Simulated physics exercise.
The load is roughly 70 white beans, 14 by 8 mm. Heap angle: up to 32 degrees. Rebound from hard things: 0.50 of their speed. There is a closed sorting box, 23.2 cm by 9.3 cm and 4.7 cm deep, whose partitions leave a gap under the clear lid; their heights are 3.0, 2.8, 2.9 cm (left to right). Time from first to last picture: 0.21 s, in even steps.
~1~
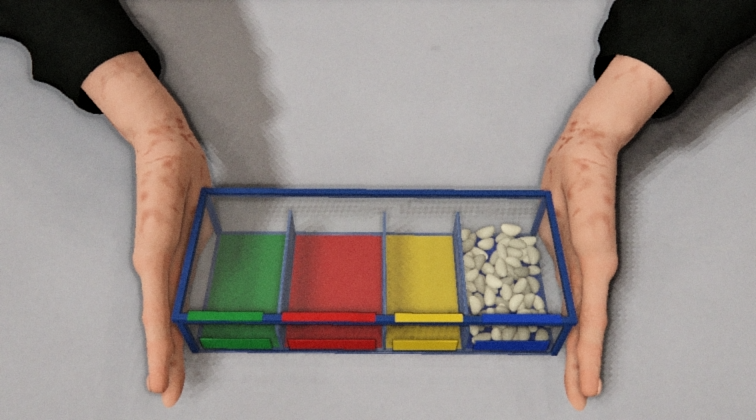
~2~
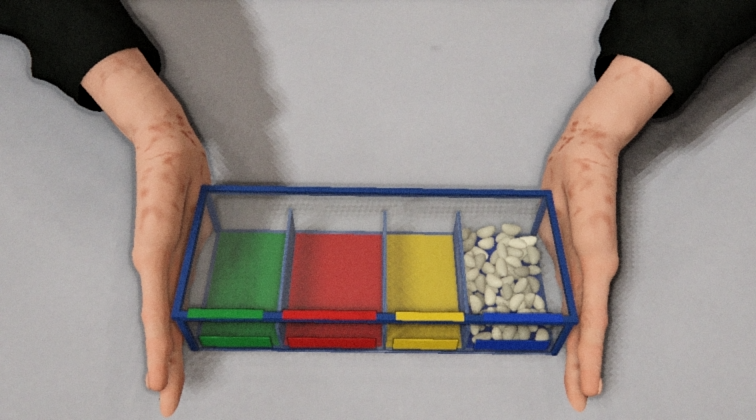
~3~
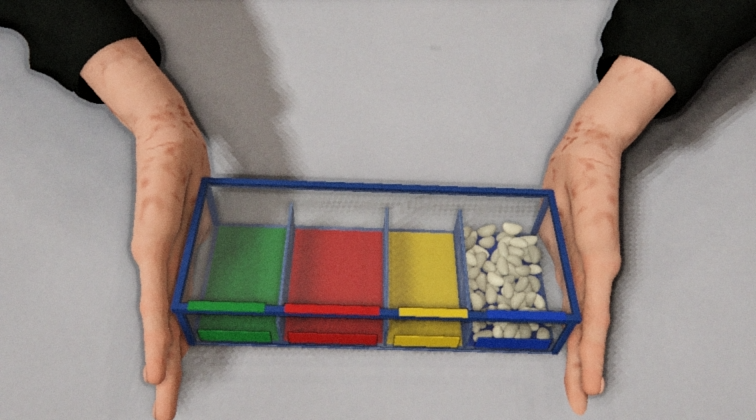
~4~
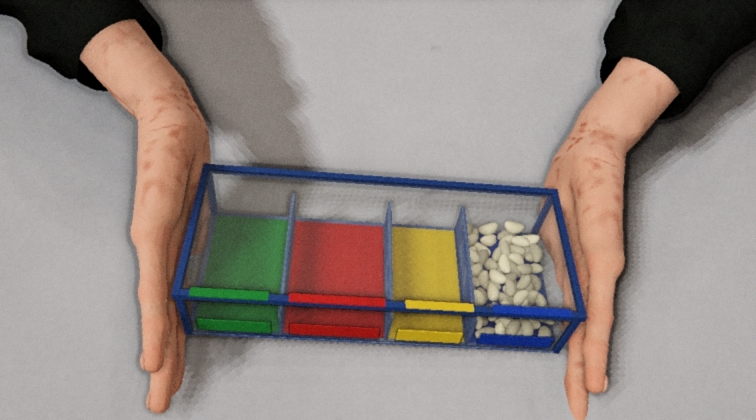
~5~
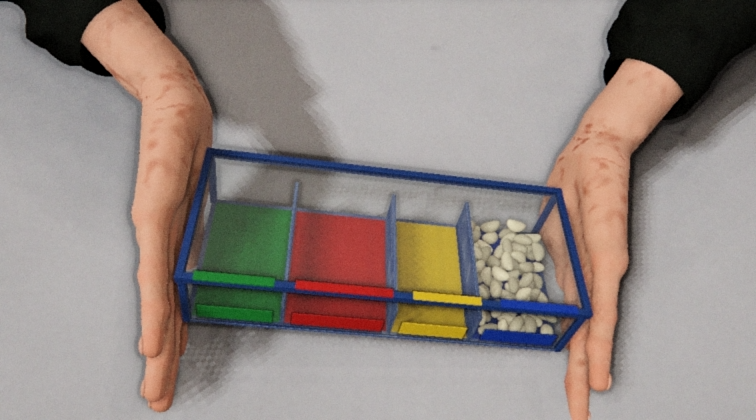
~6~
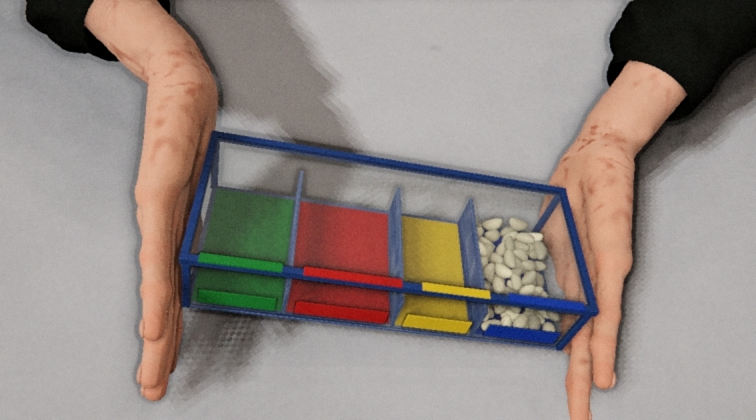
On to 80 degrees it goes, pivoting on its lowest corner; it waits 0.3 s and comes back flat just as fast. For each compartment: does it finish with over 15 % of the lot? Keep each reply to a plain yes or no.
Here goes: Red compartment no; blue compartment yes; green compartment no; yellow compartment no.
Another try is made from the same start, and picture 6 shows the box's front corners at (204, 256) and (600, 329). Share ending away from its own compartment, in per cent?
That gives some 0 per cent.
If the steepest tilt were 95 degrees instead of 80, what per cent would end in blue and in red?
Blue: 100; red: 0 (per cent).
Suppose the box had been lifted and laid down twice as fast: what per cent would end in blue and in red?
In that case blue would keep 100 % and red would keep 0 %.
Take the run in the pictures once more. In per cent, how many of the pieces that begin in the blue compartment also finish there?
About 100 in a hundred.
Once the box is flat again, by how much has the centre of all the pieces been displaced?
1.0 cm, roughly.
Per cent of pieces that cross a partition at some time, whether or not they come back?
Roughly 0 per cent.
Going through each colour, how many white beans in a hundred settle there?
Final shares in percent: Red 0, blue 100, green 0, yellow 0.
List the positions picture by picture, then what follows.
The first picture shows box tilt 0 degrees, front corners at (180, 315) and (569, 318); blue 100 %.
The second picture shows box tilt 1 degrees, front corners at (180, 313) and (570, 318).
The third picture shows box tilt 3 degrees, front corners at (180, 305) and (573, 316).
The fourth picture shows box tilt 6 degrees, front corners at (181, 291) and (578, 314), lowest corner right back.
The fifth picture shows box tilt 9 degrees, front corners at (184, 274) and (584, 311), lowest corner right back.
The sixth picture shows box tilt 13 degrees, front corners at (189, 256) and (590, 308), lowest corner right back; blue 100 %.
Then, 0.99 s after the last picture, tilt 80 degrees; blue 100 %.
Then, 1.65 s after the last picture, tilt 42 degrees; blue 100 %.
Then, 2.34 s after the last picture, tilt 0 degrees; blue 100 %.
In the end, red 0 %, blue 100 %, green 0 %, yellow 0 %.
